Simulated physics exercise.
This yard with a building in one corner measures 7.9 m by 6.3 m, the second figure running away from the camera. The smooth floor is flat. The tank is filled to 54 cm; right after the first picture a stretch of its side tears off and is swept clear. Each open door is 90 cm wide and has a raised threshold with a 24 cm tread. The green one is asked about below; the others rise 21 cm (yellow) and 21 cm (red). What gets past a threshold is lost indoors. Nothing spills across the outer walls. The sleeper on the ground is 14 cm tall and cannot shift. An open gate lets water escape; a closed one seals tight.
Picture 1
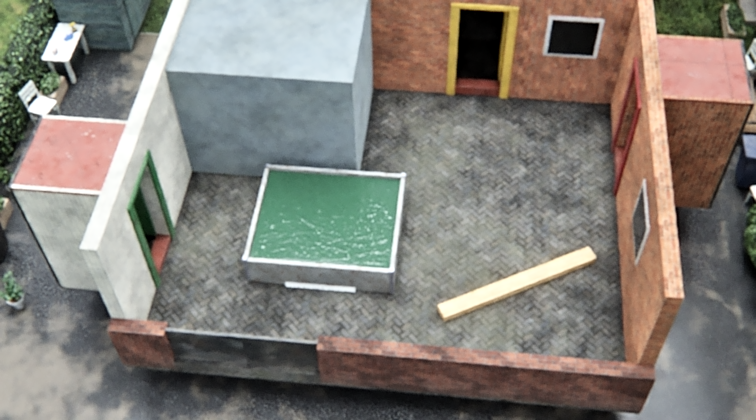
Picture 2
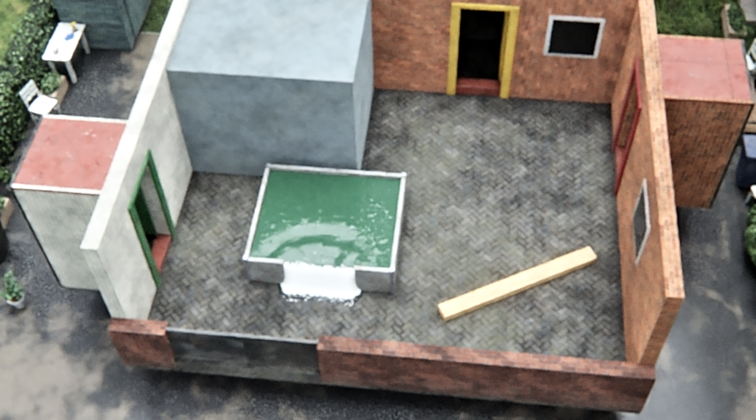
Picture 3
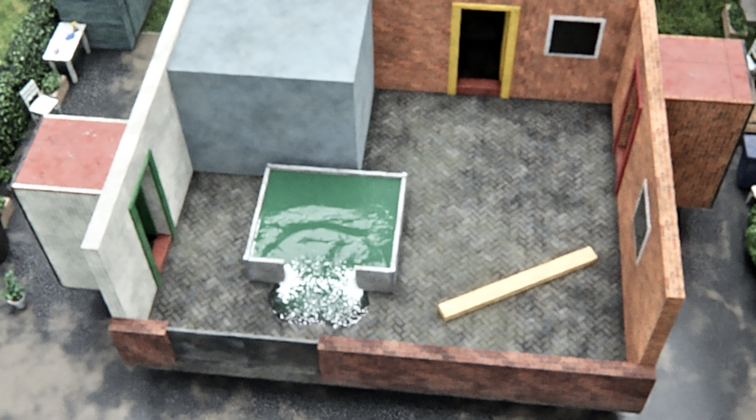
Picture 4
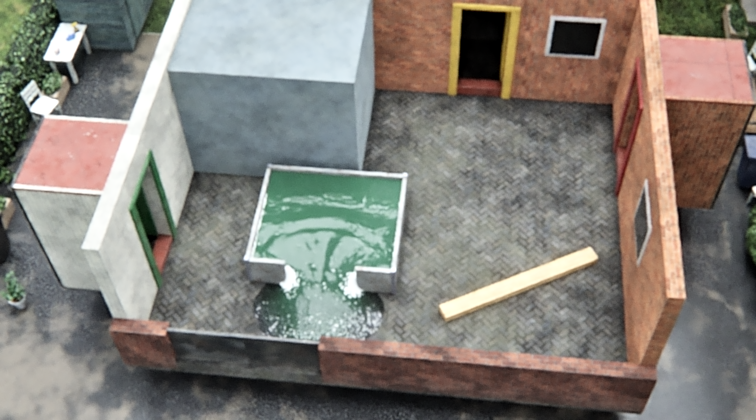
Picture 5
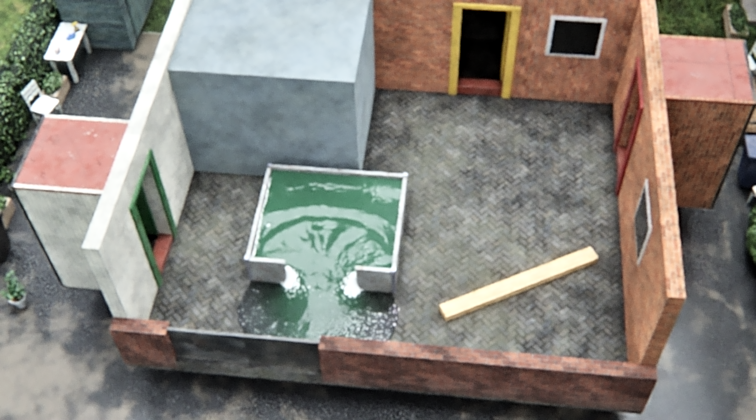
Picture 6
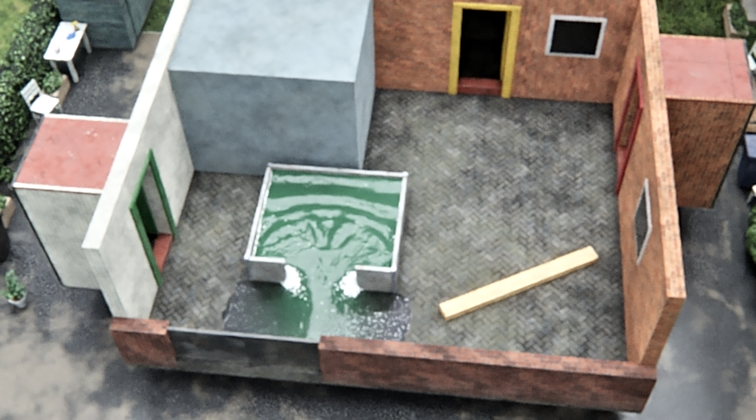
At the start, a tank of green water stands whole and still beside a grey block in a walled yard, with a wooden beam lying to its right. Its front side opens and water pours through the gap, foaming and then spreading across the paving toward the low front wall, while ripples curve across the tank.
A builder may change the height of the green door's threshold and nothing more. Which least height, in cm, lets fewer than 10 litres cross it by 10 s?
At least 11 cm or so.
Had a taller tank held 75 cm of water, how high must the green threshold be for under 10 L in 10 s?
Some 17 cm.
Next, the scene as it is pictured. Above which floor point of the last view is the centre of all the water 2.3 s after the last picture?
At about (327, 276).
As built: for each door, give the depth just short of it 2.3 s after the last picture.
In cm: Yellow 0, red 0, green 13.
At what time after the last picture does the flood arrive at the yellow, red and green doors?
Yellow 7.0 s, red 3.8 s, green 1.4 s.
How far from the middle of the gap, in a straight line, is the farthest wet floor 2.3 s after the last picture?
Roughly 5.2 m.
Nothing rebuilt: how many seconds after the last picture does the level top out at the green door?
At about 8.5 s.
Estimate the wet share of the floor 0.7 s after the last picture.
About 15 per cent.
Then, 0.7 s after the last picture water covers 15 % of the floor, deepest (40 cm) near (305, 349); it has not reached the green door.
Then, 2.3 s after the last picture water covers 40 % of the floor, deepest (30 cm) near (141, 344); 13 cm at the green door, 0 litres in over its 13 cm threshold.
Then, 9.3 s after the last picture water covers 85 % of the floor, deepest (15 cm) near (241, 253); 13 cm at the green door, 3 litres in over its 13 cm threshold.
At the green door as built, the water peaked near 15 cm, 8.3 s after the last picture.
Run again over the same 10 s with other heights there, 18 litres in over 10 cm, 2 litres over 13.5 cm. The limit of 10 litres is kept from about 11 cm up.
